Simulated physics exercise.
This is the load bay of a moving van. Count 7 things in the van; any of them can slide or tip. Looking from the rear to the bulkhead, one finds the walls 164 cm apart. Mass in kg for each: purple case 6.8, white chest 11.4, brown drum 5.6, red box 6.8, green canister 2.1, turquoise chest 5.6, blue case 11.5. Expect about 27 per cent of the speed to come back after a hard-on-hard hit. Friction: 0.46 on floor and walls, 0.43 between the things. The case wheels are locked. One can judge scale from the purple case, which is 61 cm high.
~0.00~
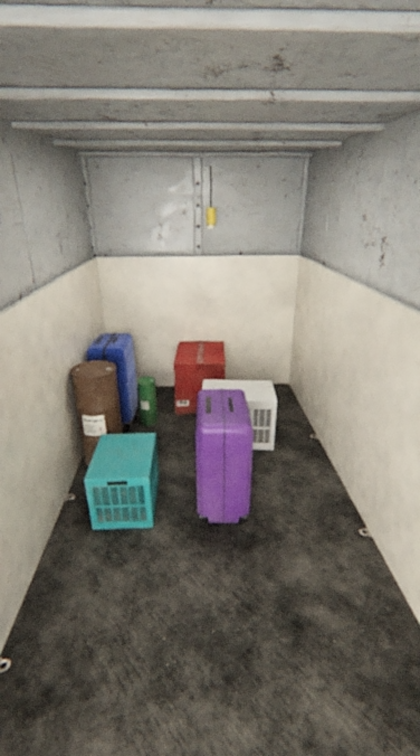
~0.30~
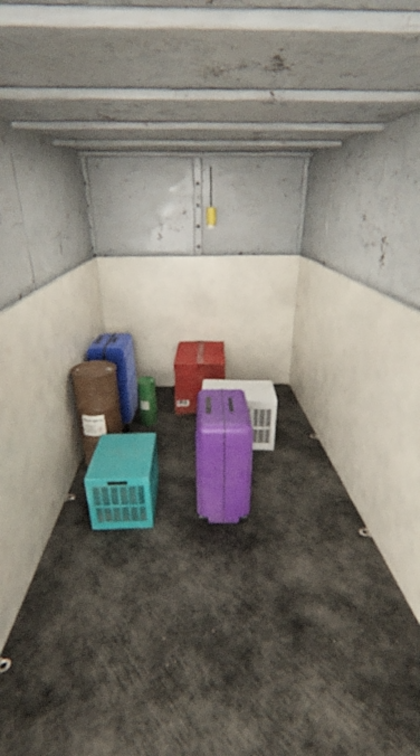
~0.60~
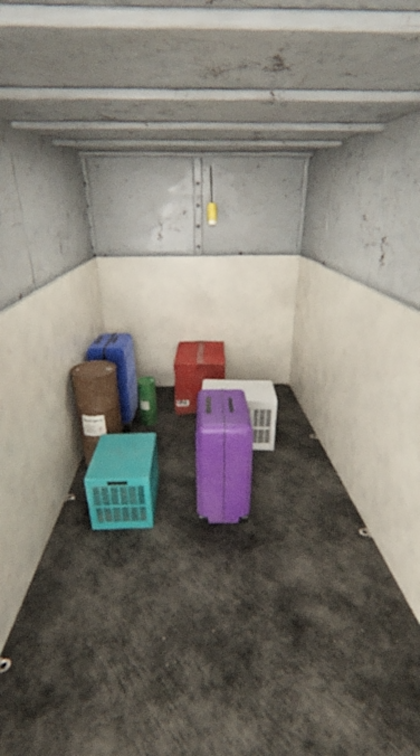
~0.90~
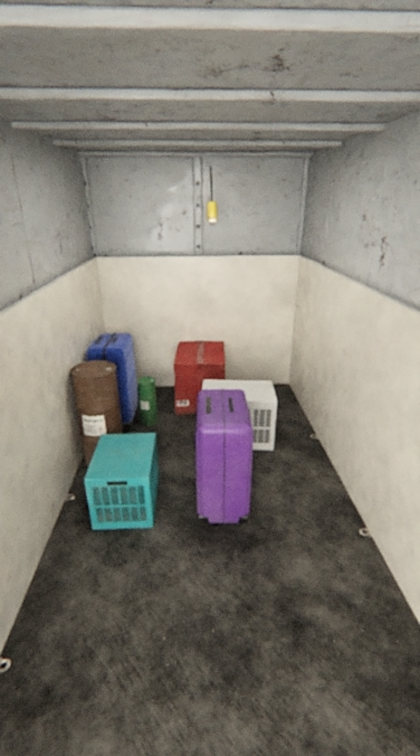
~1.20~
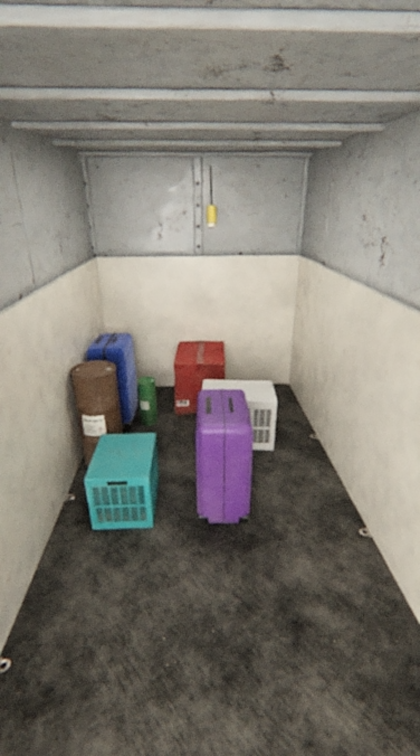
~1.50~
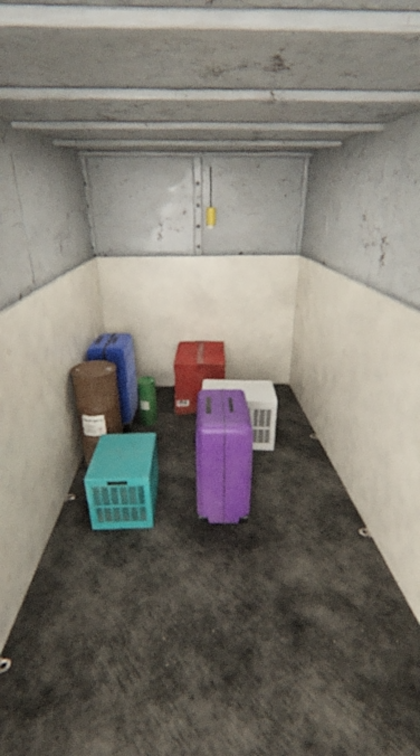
The footage shows the inside of a gray and cream cargo bay holding a purple case, white and turquoise chests, a brown drum, a red box, a green canister and a blue case, all staying still throughout.
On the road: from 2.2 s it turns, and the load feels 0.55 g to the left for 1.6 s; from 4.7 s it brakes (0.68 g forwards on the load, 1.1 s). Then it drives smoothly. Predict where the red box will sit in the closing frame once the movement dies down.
I would say around (159, 376).
By 3.10 s, force 0.55 g left; red box 20 cm from its spot near (176, 377); purple case tilted 53°; turquoise chest 21 cm from its spot.
By 5.20 s, force 0.68 g forwards; red box 35 cm from its spot near (159, 376); purple case tilted 39°; white chest 50 cm from its spot.
By 5.60 s, force 0.55 g forwards; red box 35 cm from its spot near (159, 376); purple case tilted 45°; brown drum tilted 16°.
When it is over (7.0 s), lying over in the van, purple case; not toppled but over 15 cm from the start, white chest, brown drum, red box, turquoise chest and blue case; green canister within 15 cm of the start. End places, in pixels of the last picture, red box near (159, 376).
